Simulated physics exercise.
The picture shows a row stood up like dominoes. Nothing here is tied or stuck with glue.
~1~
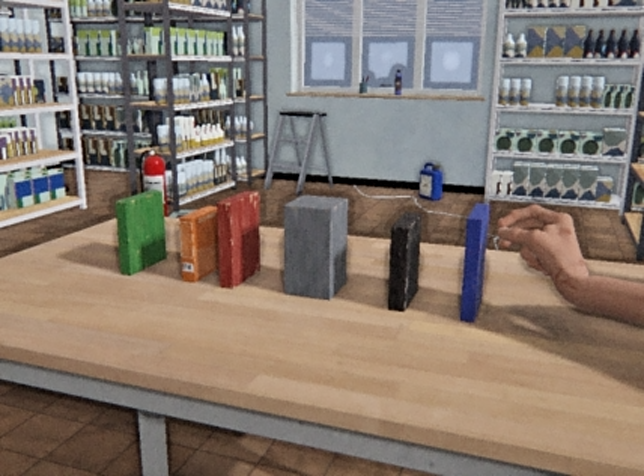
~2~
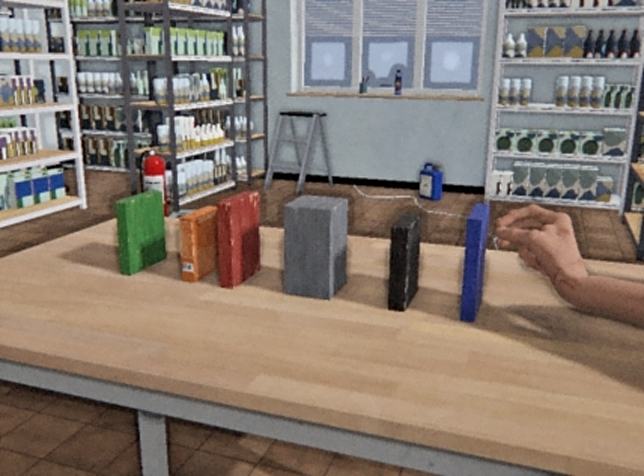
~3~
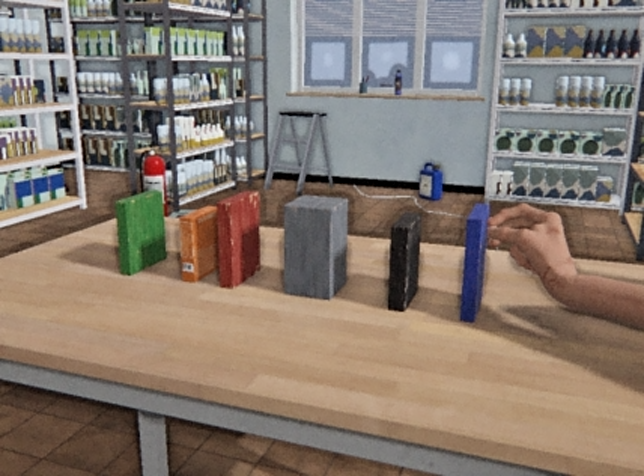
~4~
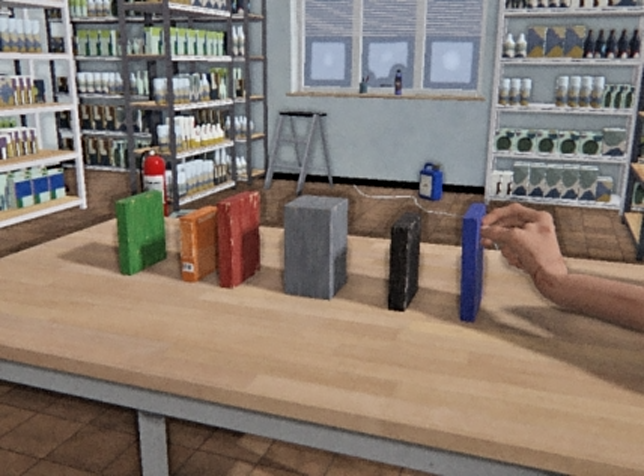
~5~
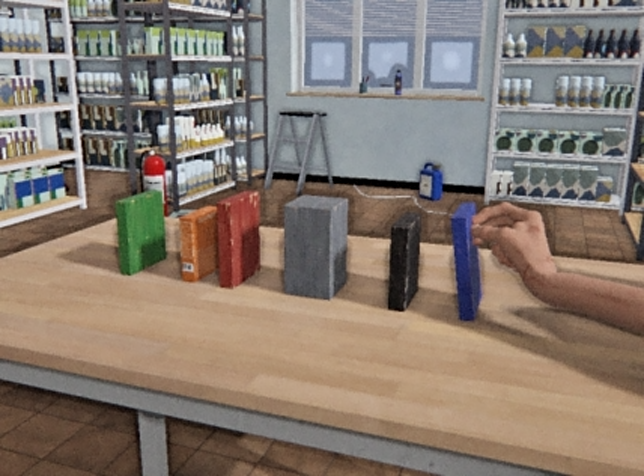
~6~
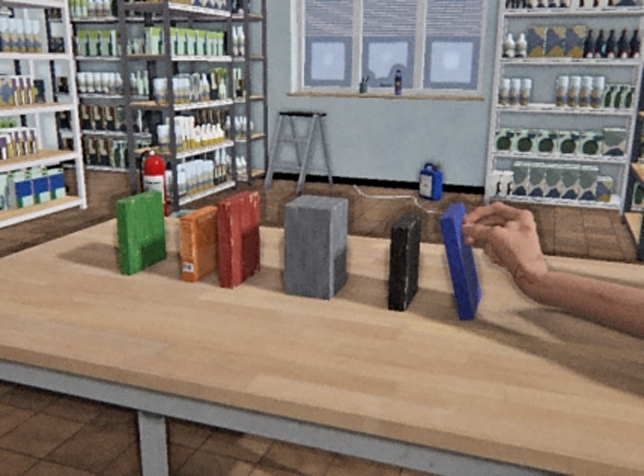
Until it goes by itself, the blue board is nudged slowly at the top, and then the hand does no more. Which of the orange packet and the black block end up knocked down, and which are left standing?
The orange packet is left standing; the black block gets knocked down.
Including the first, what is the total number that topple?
That makes 2 altogether.
Then, 0.20 s on from there, blue board 40° over; black block turned 9° from how it was put near (399, 259).
Then, 0.40 s on from there, blue board 67° over; black block turned 51° from how it was put near (371, 266).
Then, 0.90 s on from there, blue board 74° over; black block on its side near (373, 290).
In the end, toppled on the table, black block; the other 3 unmoved. At the end, from the last picture's camera, orange packet near (202, 243), black block near (372, 289).
